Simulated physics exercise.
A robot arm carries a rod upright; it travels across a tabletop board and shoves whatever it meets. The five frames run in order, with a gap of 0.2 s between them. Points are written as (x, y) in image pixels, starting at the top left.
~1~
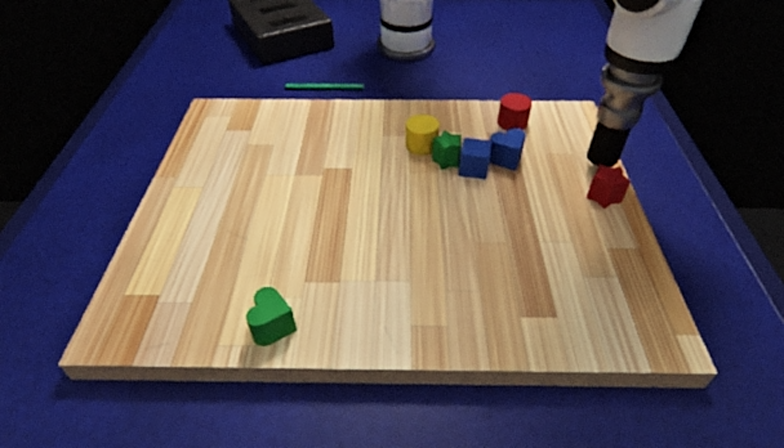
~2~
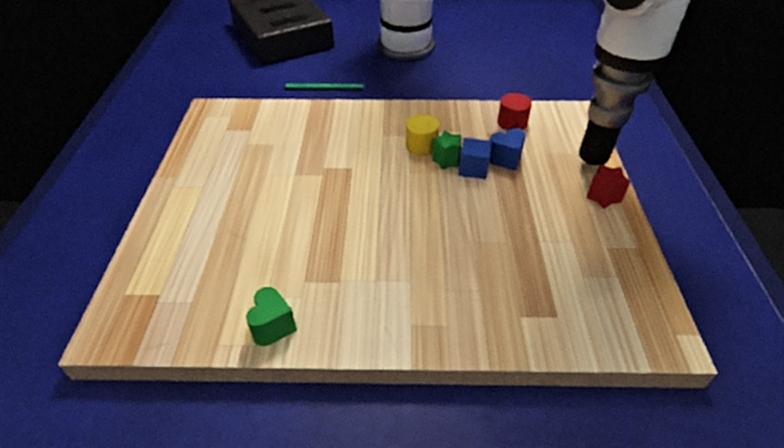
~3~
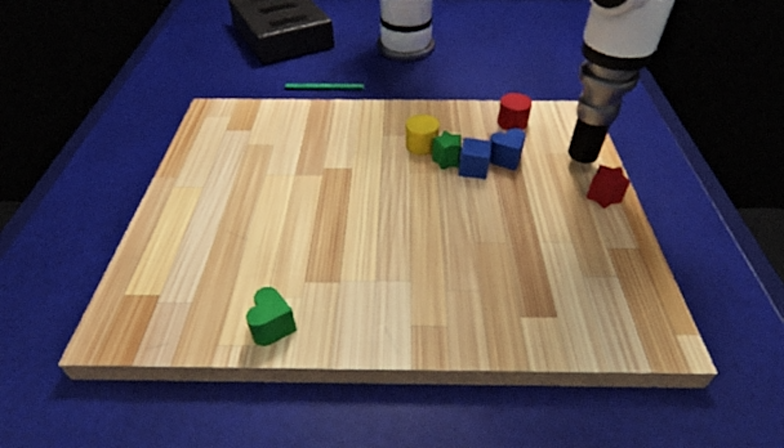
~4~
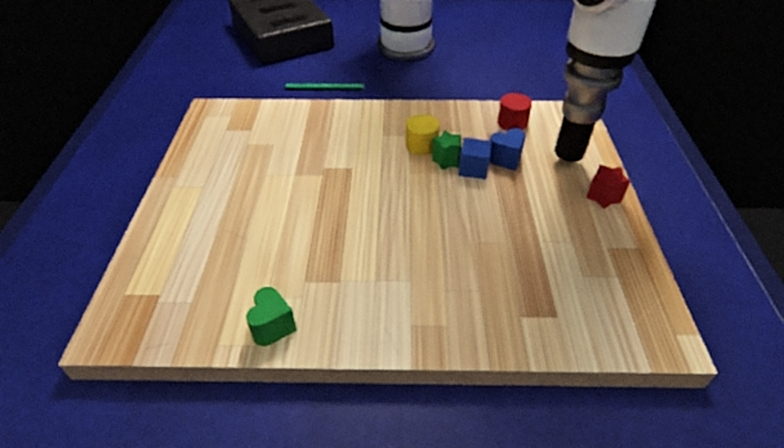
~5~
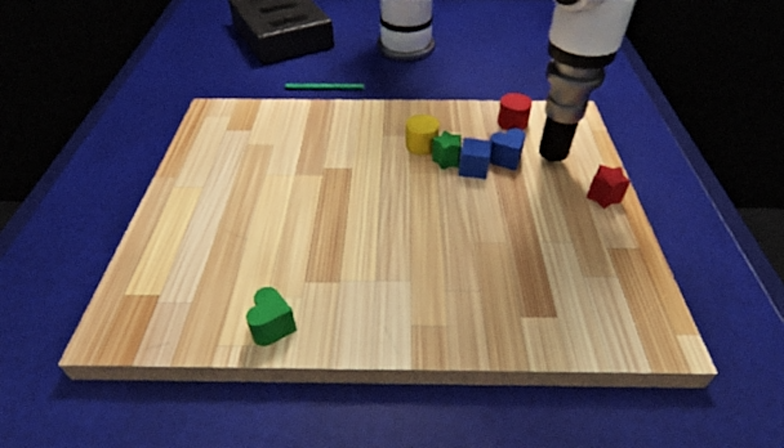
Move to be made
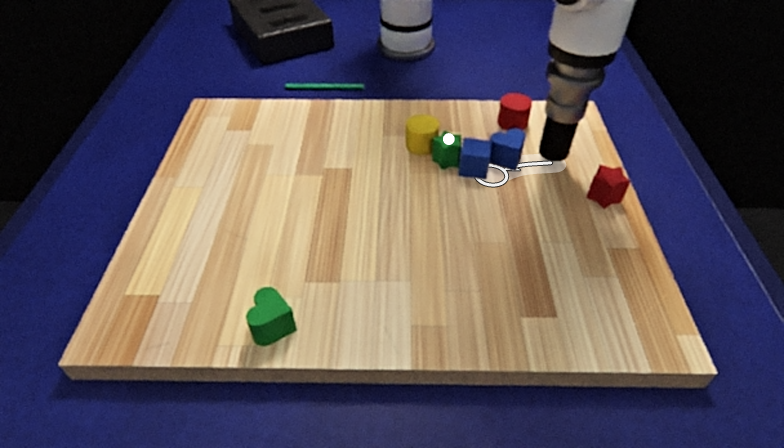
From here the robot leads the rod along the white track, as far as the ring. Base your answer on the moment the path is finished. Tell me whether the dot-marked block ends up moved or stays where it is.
It's moved.
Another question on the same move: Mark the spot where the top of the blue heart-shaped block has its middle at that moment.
When the path ends, it will be at (486, 133).
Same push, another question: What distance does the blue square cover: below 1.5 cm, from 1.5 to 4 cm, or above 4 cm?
The displacement of the blue square is 1.5-4 cm.
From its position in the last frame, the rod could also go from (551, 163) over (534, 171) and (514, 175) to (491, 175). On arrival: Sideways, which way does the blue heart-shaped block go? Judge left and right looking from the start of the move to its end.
It's going to go right.
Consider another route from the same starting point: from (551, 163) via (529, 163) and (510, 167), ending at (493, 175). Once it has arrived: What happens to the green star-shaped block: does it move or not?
Gets moved.
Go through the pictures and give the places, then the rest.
Rod's lower end (602, 159); green star-shaped block (449, 139); blue square (477, 147); blue heart-shaped block (510, 138); red star-shaped block (612, 175), in the first picture.
Rod (594, 157); blocks still, in the second picture.
Rod (583, 155); blocks still, in the third picture.
Rod (569, 154); blocks still, in the fourth picture.
Rod (553, 153); green star-shaped block (449, 139); blue square (477, 147); blue heart-shaped block (510, 138); red star-shaped block (612, 175), in the fifth picture.
Drawn move, from (551, 163) by way of (519, 166) to (491, 175); the dot is on the green star-shaped block.
What follows on the original path. Halfway along, rod (521, 156); green star-shaped block (443, 139), turned 20° clockwise; blue square (470, 148), turned 30° anticlockwise; blue heart-shaped block (495, 136), turned 15° clockwise.
At the end, rod (493, 165); green star-shaped block (439, 138), turned 25° clockwise; blue square (463, 149), turned 15° anticlockwise; blue heart-shaped block (486, 133), turned 35° clockwise; red star-shaped block still.
